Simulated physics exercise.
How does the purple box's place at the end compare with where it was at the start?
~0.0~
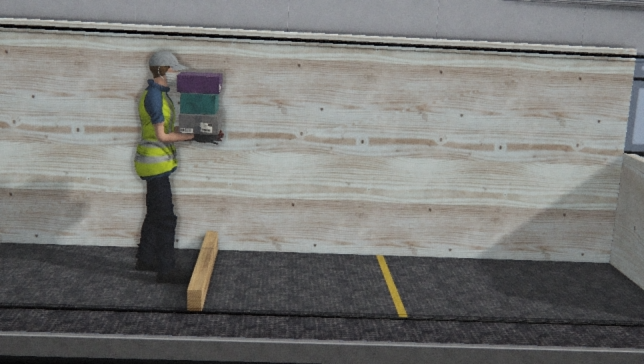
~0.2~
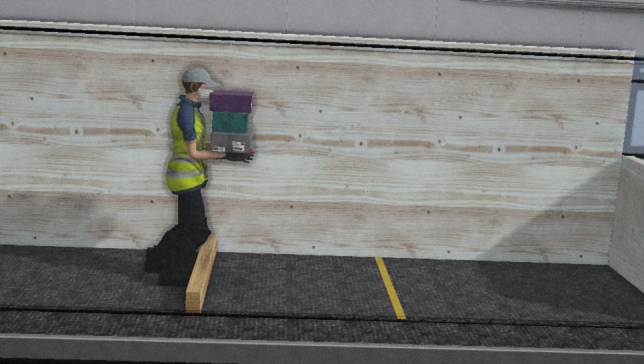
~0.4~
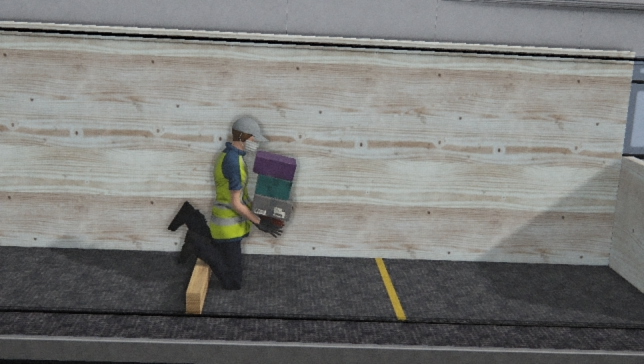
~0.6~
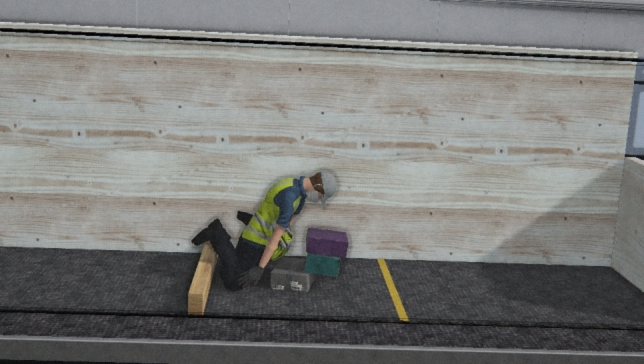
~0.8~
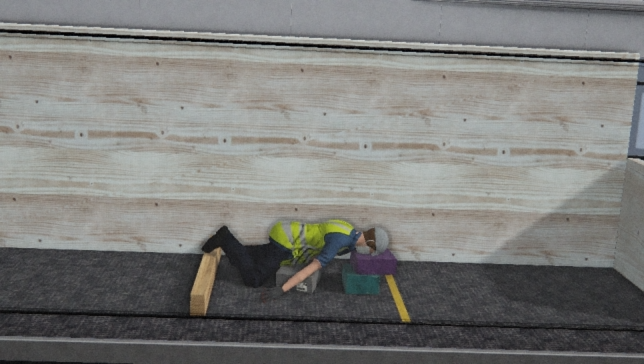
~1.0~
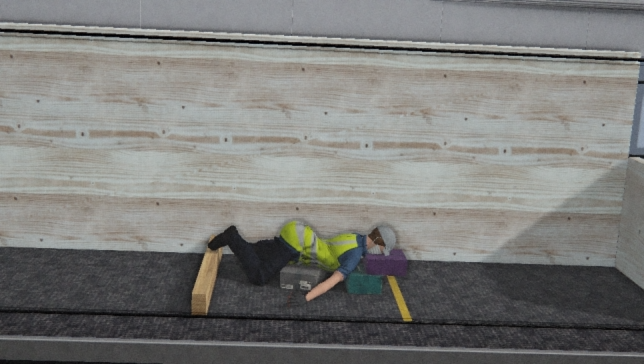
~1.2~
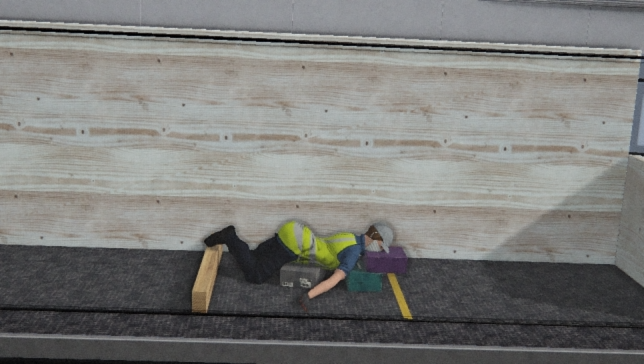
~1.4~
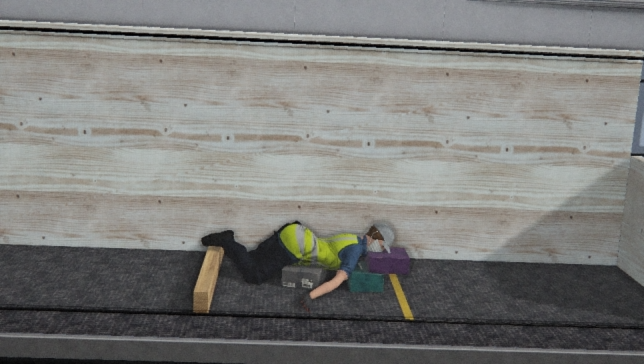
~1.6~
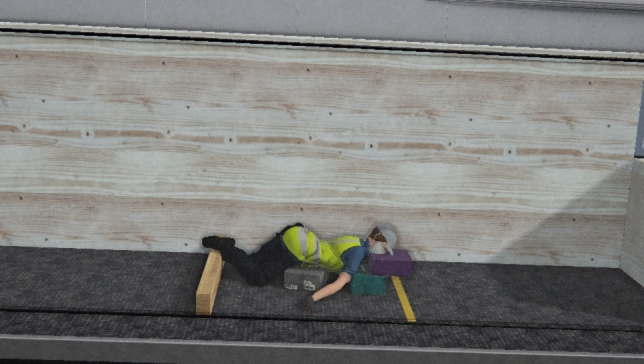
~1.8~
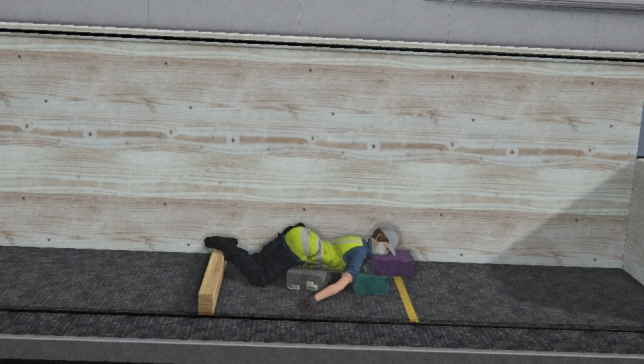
At the start it is on top of the stack held in the worker's arms, toward the left. By the end it is down low, farther right, beside the yellow line and by the fallen worker's head.
